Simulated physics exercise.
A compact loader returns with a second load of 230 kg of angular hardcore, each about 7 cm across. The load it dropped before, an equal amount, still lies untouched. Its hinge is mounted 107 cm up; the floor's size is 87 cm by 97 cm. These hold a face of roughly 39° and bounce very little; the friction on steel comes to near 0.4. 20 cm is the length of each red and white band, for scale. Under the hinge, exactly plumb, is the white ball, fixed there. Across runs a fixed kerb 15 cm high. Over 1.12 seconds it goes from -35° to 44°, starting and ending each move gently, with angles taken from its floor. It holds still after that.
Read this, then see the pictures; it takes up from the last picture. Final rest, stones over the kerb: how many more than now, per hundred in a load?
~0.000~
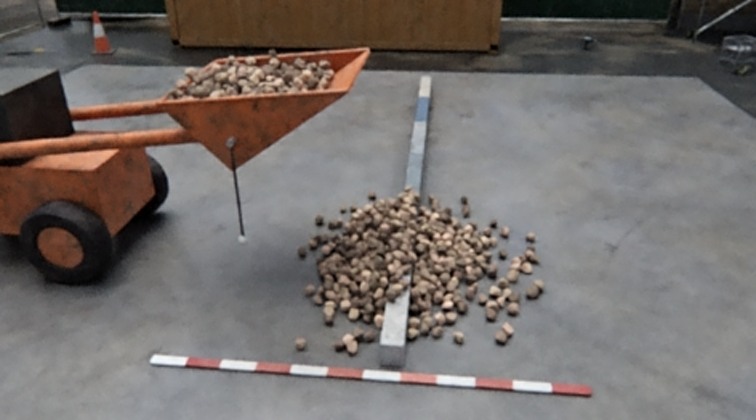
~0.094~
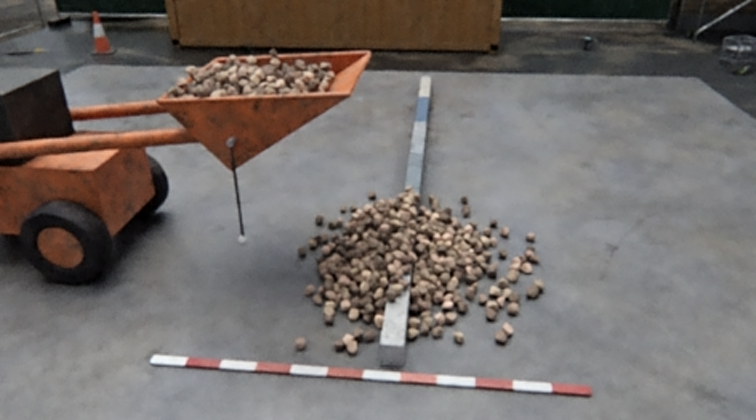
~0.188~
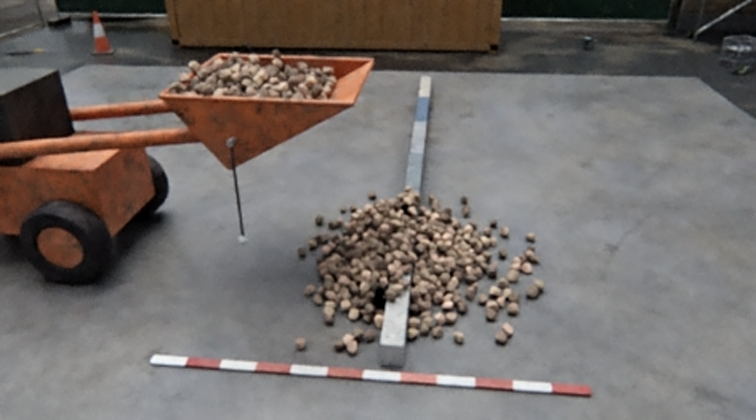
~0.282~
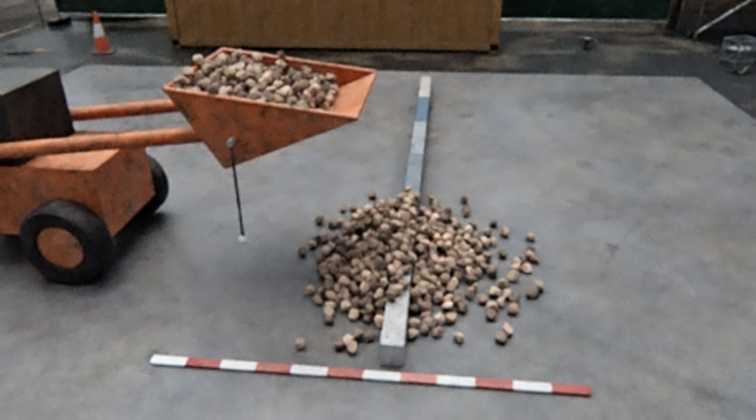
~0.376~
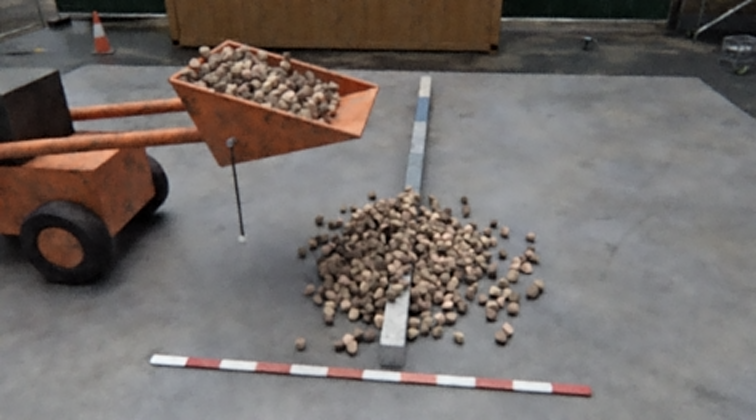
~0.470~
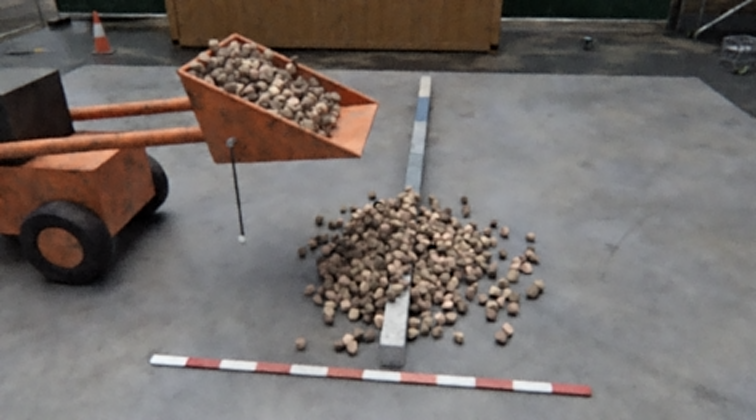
8 per hundred.
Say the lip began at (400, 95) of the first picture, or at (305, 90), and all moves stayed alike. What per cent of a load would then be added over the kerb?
First place about 65 %, second about 0 %.
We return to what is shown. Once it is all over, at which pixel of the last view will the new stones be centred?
Centre: Approx. (354, 243).
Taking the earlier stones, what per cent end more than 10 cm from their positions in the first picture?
Some 5 percent, give or take.
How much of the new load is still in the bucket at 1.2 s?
Around 65 per cent of the load is still inside.
After 0.8 s the floor is at 32°; in per cent of one load, 100 in the bucket, 65 on this side of the kerb, 35 over the kerb; the foremost stones are at (531, 262).
After 1.2 s the floor is at 44°; in per cent of one load, 65 in the bucket, 100 on this side of the kerb, 35 over the kerb; the foremost stones are at (531, 262).
After 1.6 s the floor is at 44°; in per cent of one load, 8 in the bucket, 155 on this side of the kerb, 38 over the kerb; the foremost stones are at (531, 262).
After 4.0 s the floor is at 44°; in per cent of one load, 0 in the bucket, 157 on this side of the kerb, 43 over the kerb; the foremost stones are at (531, 262). Net gain over the kerb, 8.
